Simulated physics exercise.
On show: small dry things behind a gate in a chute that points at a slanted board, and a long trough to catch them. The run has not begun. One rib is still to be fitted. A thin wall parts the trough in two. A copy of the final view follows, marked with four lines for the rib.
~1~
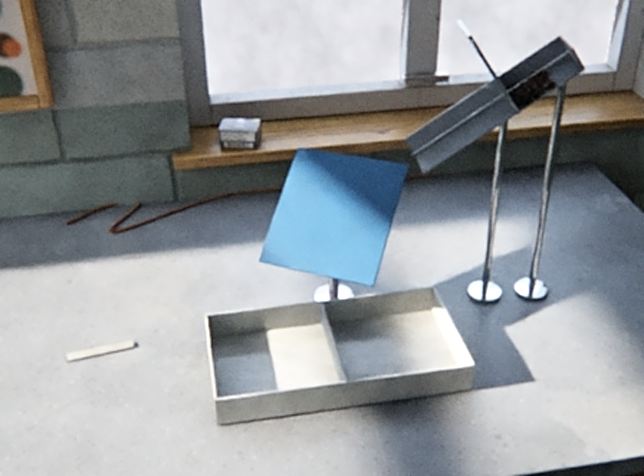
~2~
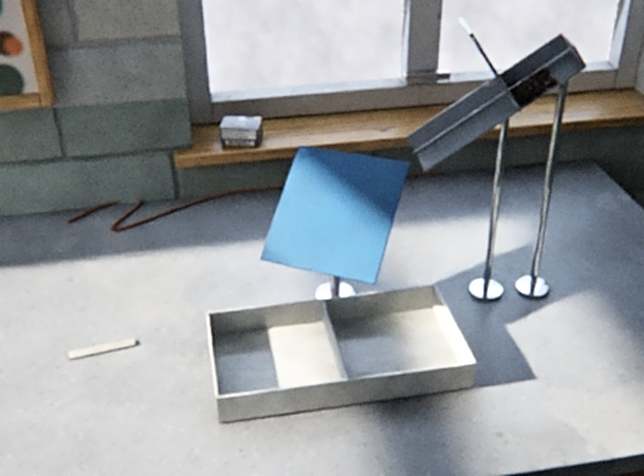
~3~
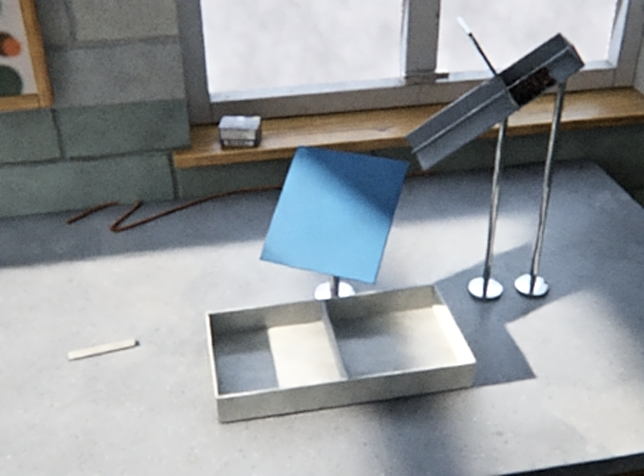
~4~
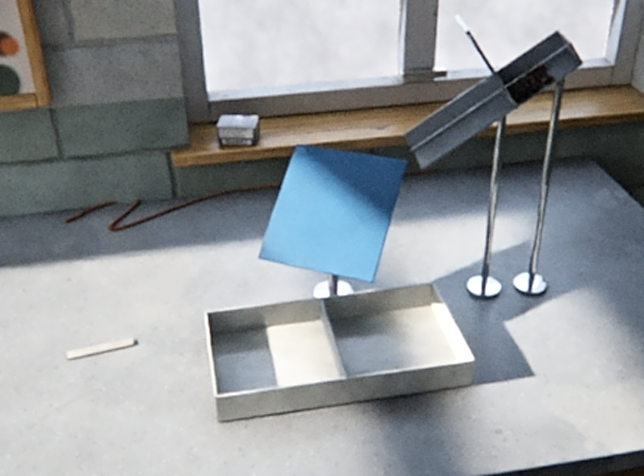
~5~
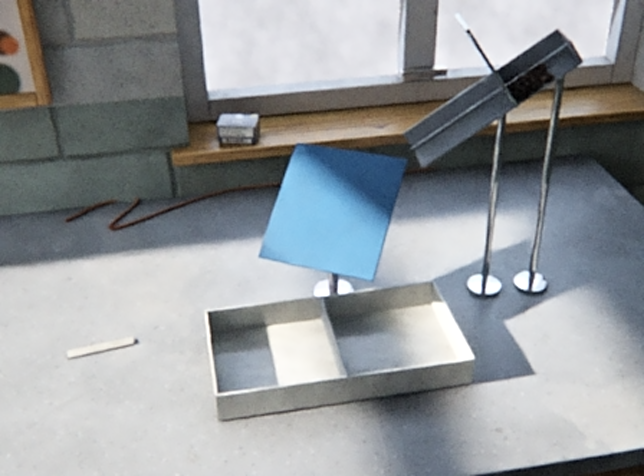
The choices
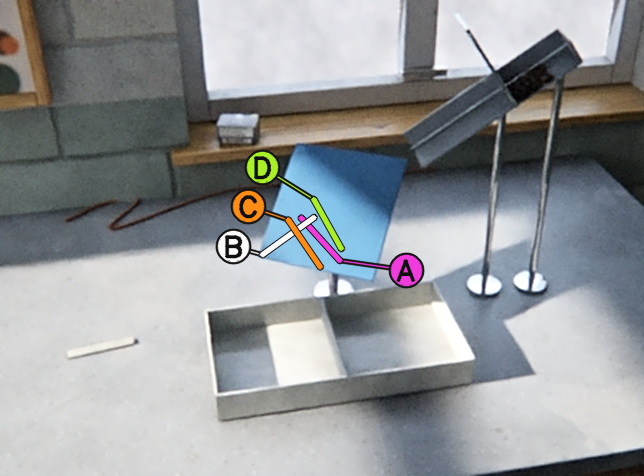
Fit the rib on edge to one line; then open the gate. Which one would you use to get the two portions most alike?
Use line C.
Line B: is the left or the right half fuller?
Left.
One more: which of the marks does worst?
Line B.
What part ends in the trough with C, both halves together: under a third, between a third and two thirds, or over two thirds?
It is over two thirds.
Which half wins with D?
The right half.
On the marked copy, line A from (301, 217) to (339, 260); line B from (314, 217) to (262, 254); line C from (288, 219) to (320, 267); line D from (313, 199) to (341, 248).
Choosing A, of what is caught, roughly a quarter in the left half, the larger part in the right.
Choosing B, of what is caught, almost all in the left half, just a few in the right.
Choosing C, of what is caught, roughly half in the left half, roughly half in the right.
Choosing D, of what is caught, roughly a quarter in the left half, the larger part in the right.
